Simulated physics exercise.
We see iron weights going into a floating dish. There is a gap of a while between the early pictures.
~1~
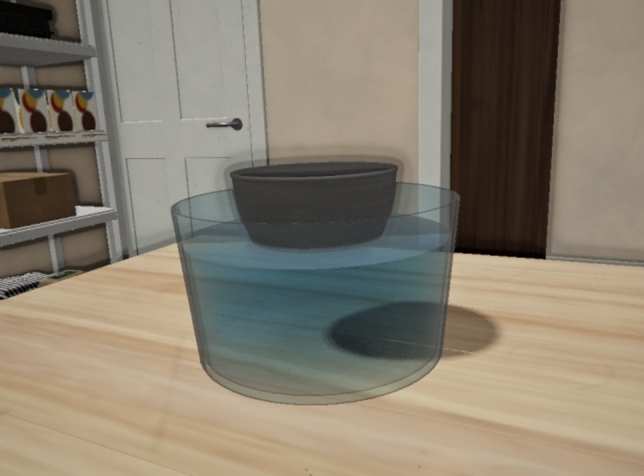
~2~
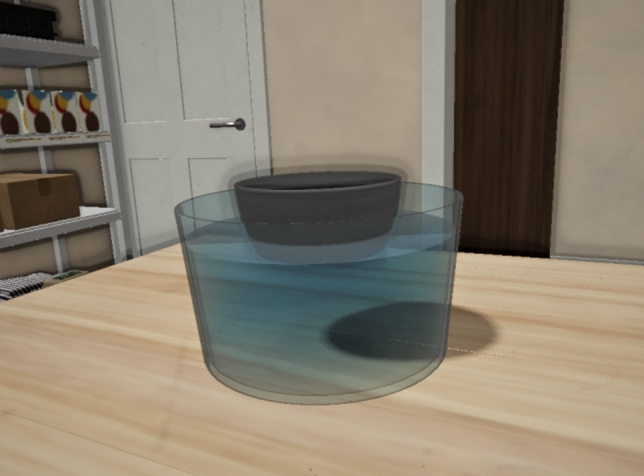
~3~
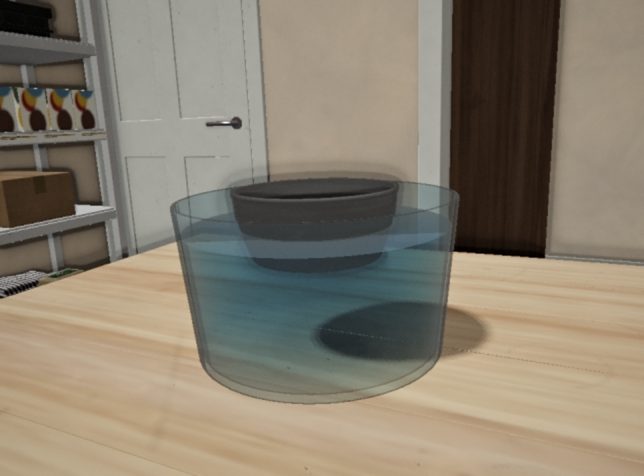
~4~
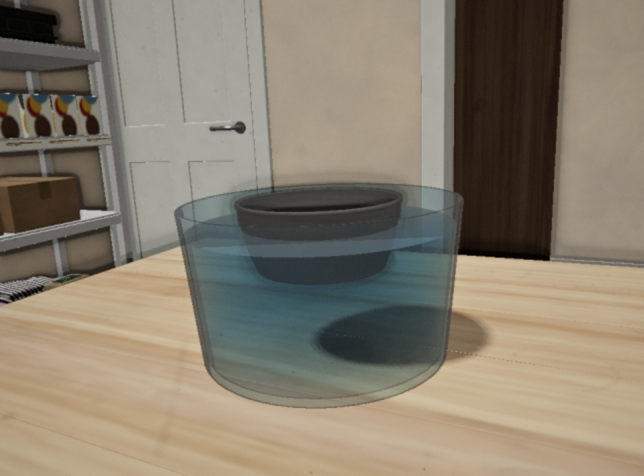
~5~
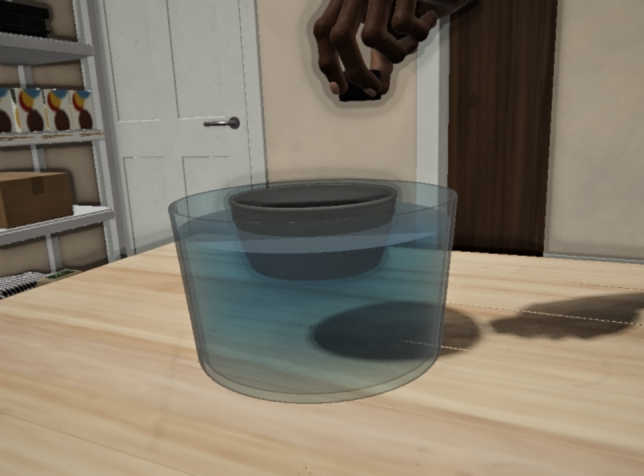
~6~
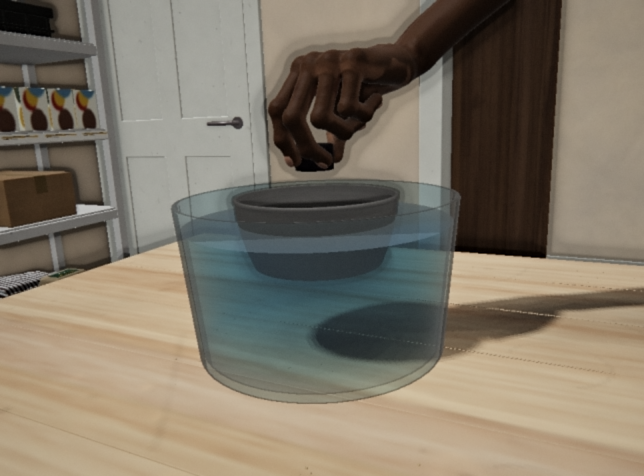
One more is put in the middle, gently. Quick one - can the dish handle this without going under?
I bet it survives this one.
Next, the iron weight is in and the dish dips.
After that, it steadies; about a fifth of its side above the surface.
Finally, the dish floats; about a fifth of its side above the surface.
